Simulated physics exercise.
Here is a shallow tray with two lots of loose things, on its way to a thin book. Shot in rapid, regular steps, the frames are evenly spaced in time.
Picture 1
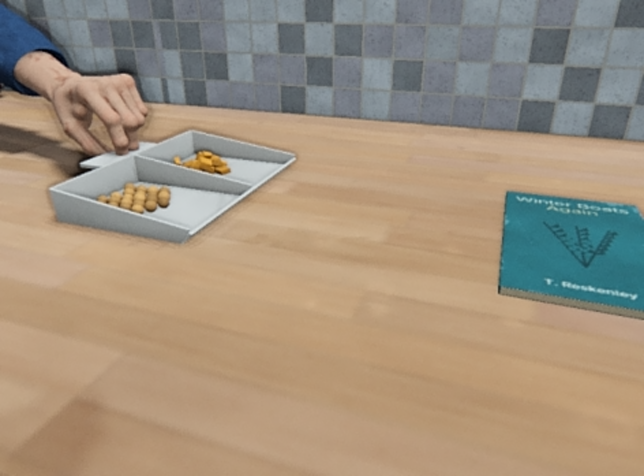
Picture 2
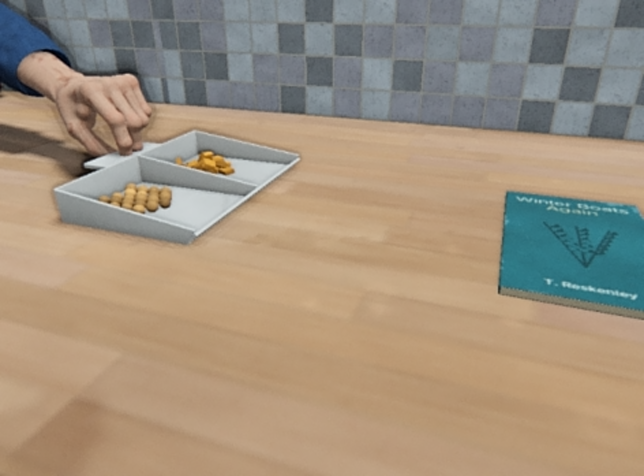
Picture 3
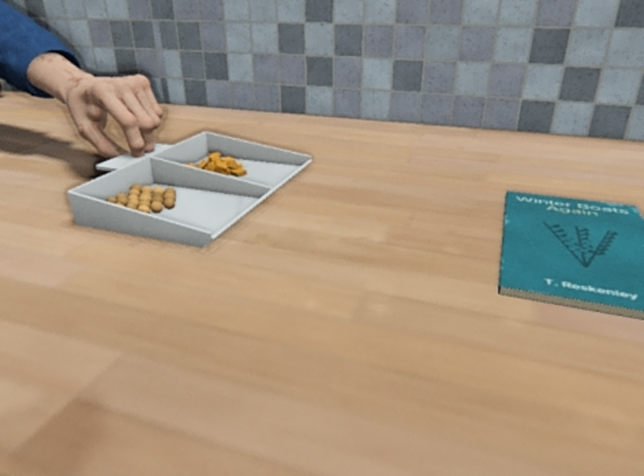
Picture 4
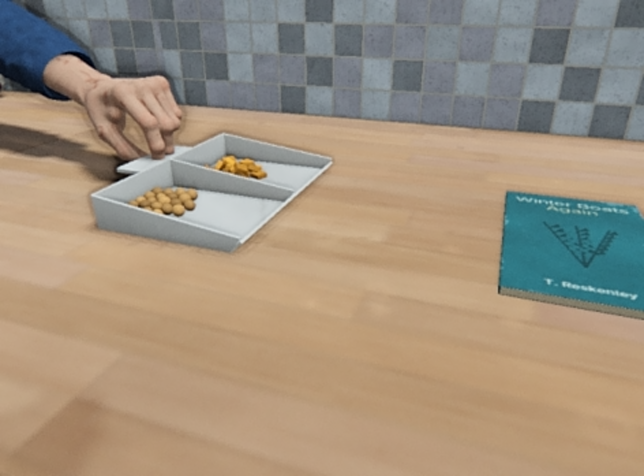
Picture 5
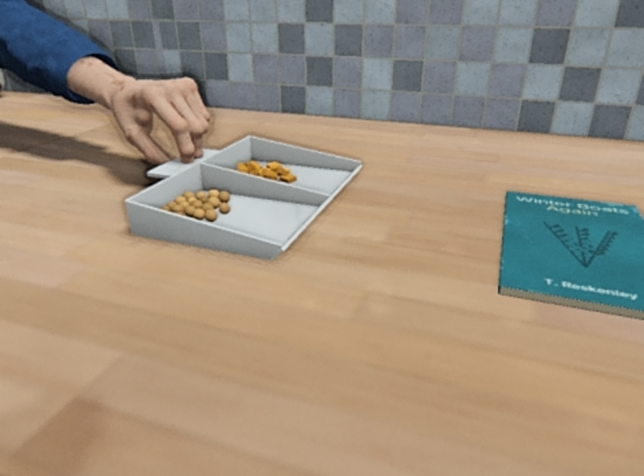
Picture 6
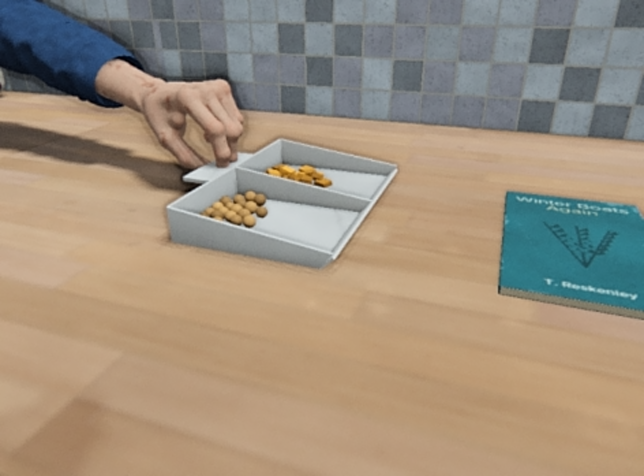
Divided grey tray of small round beads and orange crackers sliding right across a wooden counter, a hand gripping its left end.
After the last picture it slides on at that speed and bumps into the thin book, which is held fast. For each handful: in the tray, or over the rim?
The nearer handful spills some. Farther handful: It stays put.
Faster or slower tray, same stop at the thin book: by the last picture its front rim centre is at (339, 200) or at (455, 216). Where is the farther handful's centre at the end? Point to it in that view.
Around (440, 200), then around (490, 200).
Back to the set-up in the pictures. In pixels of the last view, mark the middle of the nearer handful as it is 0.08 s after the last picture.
Estimated centre: (293, 223).
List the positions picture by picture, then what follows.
Front rim (253, 189), at rest; thin book (585, 267); nearer handful (139, 200), a few round wooden beads; farther handful (201, 164), a few small crackers, in the first frame.
Front rim (257, 190), hardly any of the way covered; farther handful (204, 165), in the second frame.
Front rim (271, 191), about a tenth of the way covered; nearer handful (145, 201), in the third frame.
Front rim (295, 195), roughly a quarter of the way covered; farther handful (235, 169), in the fourth frame.
Front rim (330, 199), roughly a third of the way covered; nearer handful (197, 206), in the fifth frame.
Front rim (372, 205), roughly half of the way covered; thin book (585, 267); nearer handful (223, 213); farther handful (297, 177), in the sixth frame.
Then, 0.08 s later than the last frame, tray still sliding, front rim near (432, 213); nearer handful all inside; farther handful all inside.
Then, 0.26 s later than the last frame, tray stopped at the thin book; nearer handful all inside, moved towards the front rim; farther handful all inside, moved towards the front rim.
Then, 0.47 s later than the last frame, tray stopped at the thin book; nearer handful roughly a quarter out of the tray; farther handful all inside, moved towards the front rim.
When it is over, tray stopped at the thin book; nearer handful roughly a quarter out of the tray; farther handful all inside, moved towards the front rim.
